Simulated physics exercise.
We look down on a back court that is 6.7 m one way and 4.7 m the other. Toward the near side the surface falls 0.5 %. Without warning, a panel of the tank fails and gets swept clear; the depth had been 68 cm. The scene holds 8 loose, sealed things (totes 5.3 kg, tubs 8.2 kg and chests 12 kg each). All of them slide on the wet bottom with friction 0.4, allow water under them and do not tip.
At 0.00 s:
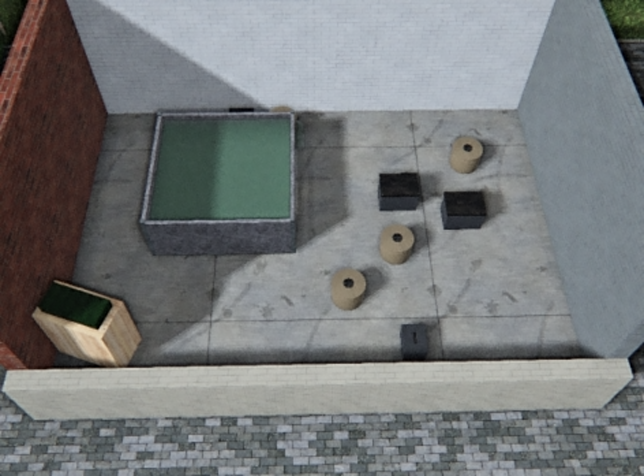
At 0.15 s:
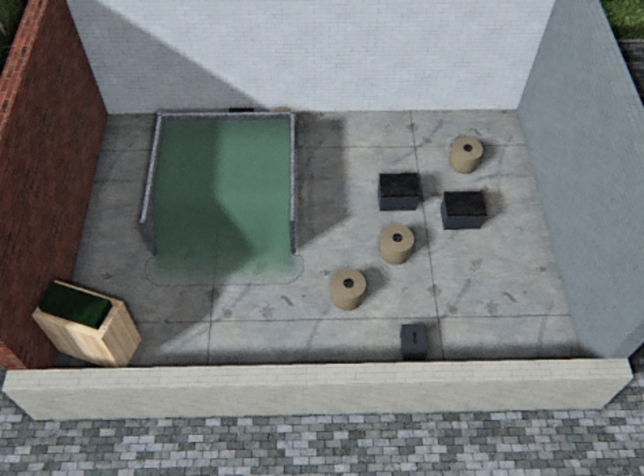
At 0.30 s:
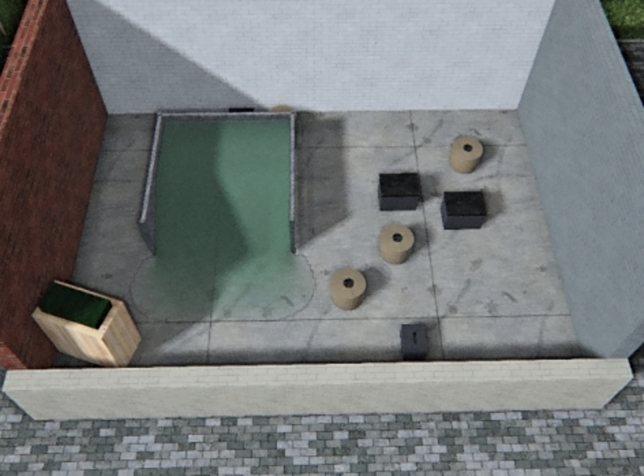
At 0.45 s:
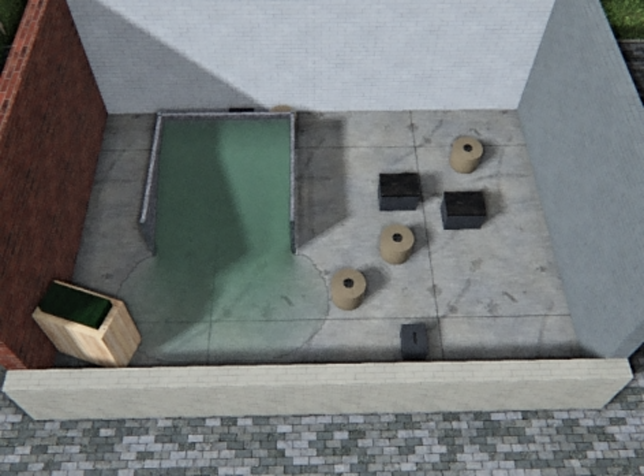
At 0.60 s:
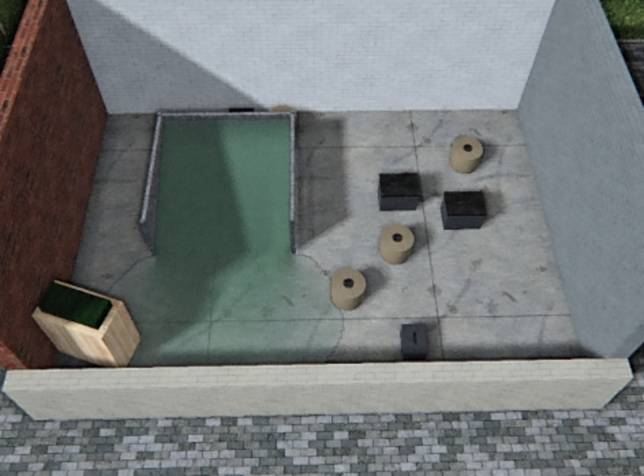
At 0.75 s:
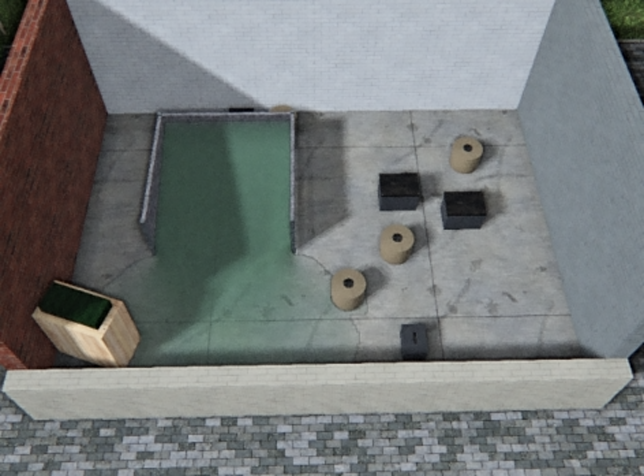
In a walled courtyard, the near side of a square tank of green water disappears, and the water spreads across the concrete toward the low front wall, while the scattered tan tubs and dark boxes stay essentially in place.
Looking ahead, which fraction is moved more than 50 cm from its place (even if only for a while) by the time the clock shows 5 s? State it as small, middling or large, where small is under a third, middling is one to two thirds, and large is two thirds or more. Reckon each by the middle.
Middling.
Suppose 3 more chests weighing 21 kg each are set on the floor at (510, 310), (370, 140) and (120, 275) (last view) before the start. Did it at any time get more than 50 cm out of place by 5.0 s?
First exceeds it, second falls shy, third exceeds it.
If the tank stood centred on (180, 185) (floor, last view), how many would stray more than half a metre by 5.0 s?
Count: 5.
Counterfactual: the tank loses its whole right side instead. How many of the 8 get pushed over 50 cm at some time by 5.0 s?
The count would be 6.
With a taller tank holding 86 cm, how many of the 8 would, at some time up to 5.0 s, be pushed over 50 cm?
The answer would then be 7.
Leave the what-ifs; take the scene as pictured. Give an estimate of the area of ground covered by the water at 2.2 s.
15 m2.
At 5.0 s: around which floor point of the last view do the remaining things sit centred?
Near (389, 166).
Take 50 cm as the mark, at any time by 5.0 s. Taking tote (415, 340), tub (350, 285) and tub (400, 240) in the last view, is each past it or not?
Well, in turn that's topping it, topping it, topping it.
After 1.1 s 0 of 8 are over 50 cm from their spots; 0 afloat.
After 2.2 s 1 of 8 are over 50 cm from their spots; 0 afloat.
After 3.5 s 2 of 8 are over 50 cm from their spots; 0 afloat.
After 5.0 s 4 of 8 are over 50 cm from their spots, and 4 have been at some point; 2 afloat.
